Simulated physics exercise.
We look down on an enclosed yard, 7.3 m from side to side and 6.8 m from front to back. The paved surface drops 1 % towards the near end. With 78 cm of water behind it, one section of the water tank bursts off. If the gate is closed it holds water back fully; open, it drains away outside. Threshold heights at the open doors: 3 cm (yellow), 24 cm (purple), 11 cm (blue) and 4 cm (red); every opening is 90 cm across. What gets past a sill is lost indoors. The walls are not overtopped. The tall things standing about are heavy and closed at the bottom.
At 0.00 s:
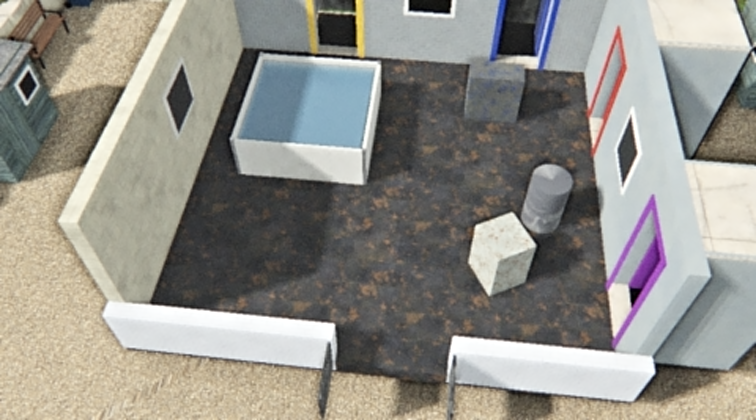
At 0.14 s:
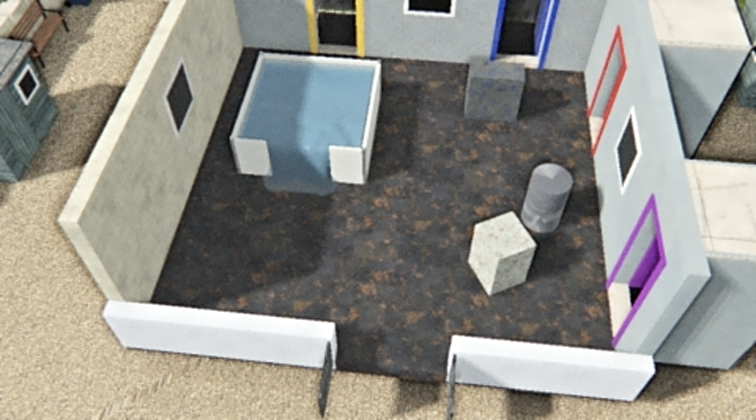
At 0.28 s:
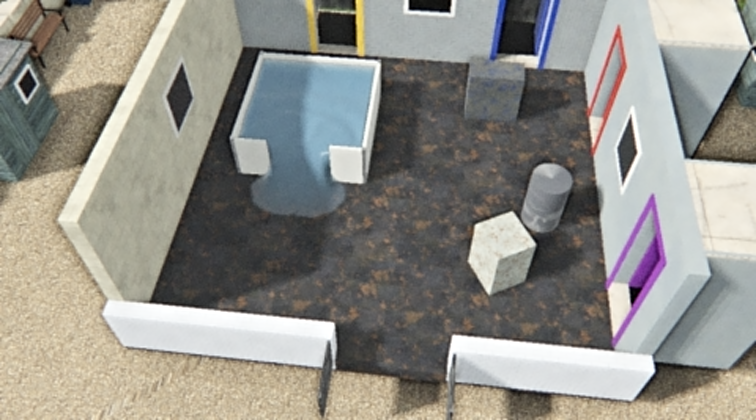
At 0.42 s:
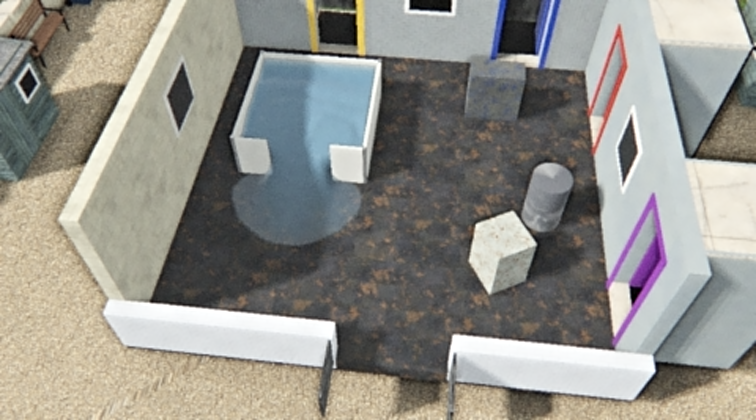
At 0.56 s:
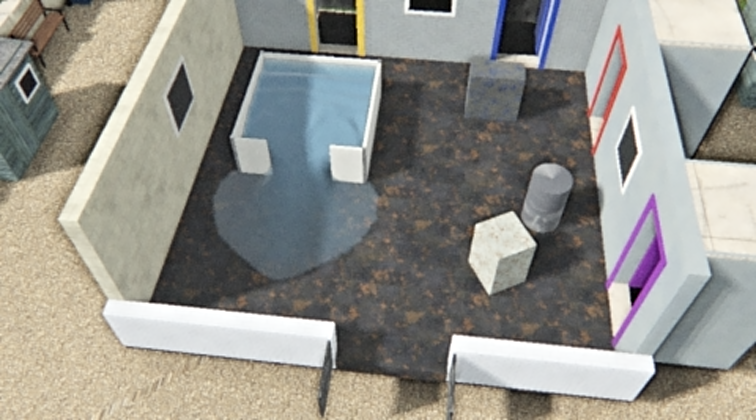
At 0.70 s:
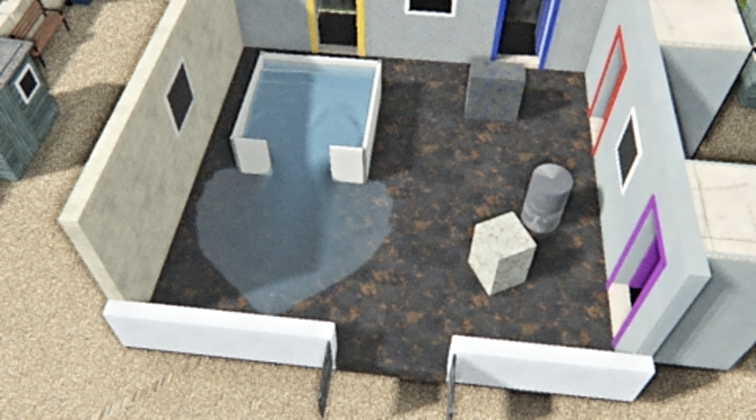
In a walled yard with dark, rust-flecked paving, still water fills a white-sided tank near the back left, with blocks and a cylinder to the right. The middle of the tank's near side opens, and water pours through the gap, spreading across the paving in a widening, rounded sheet toward the near wall.
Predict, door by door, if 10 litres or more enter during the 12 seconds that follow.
Door by door: At the yellow door it keeps below the limit; at the purple door it stays under the limit; at the blue door it does not reach the limit; at the red door it does not reach the limit.
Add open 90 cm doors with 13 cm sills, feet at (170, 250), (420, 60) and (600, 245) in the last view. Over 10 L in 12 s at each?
In that order: Above, under, below.
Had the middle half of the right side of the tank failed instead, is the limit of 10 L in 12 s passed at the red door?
Then: Red past it.
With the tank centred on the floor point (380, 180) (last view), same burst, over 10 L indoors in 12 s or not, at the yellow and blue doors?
Against that limit: Yellow above, blue below.
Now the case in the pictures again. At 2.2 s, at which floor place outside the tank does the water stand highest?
At about (198, 332).
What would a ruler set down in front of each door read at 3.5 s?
In cm: Yellow 0, purple 1, blue 0, red 0.
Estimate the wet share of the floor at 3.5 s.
Some 35 per cent of it.
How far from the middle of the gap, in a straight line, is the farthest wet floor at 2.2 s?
Roughly 4.8 m.
After 1.4 s water covers 30 % of the floor and is deepest (41 cm) near (303, 186); yellow door not reached, purple door not reached, blue door not reached, red door not reached.
After 2.2 s water covers 35 % of the floor and is deepest (47 cm) near (198, 332); yellow door not reached, purple door not reached, blue door not reached, red door not reached.
After 3.5 s water covers 35 % of the floor and is deepest (28 cm) near (243, 257); yellow door not reached, purple door not reached, blue door not reached, red door not reached.
After 7.0 s water covers 65 % of the floor and is deepest (20 cm) near (551, 370); yellow door 3 cm at the sill, 0 L in, purple door 16 cm at the sill, 0 L in, blue door not reached, red door 4 cm at the sill, 0 L in.
After 12.0 s water covers 100 % of the floor and is deepest (12 cm) near (314, 334); yellow door 3 cm at the sill, 2 L in, purple door 10 cm at the sill, 0 L in, blue door 6 cm at the sill, 0 L in, red door 3 cm at the sill, 0 L in.
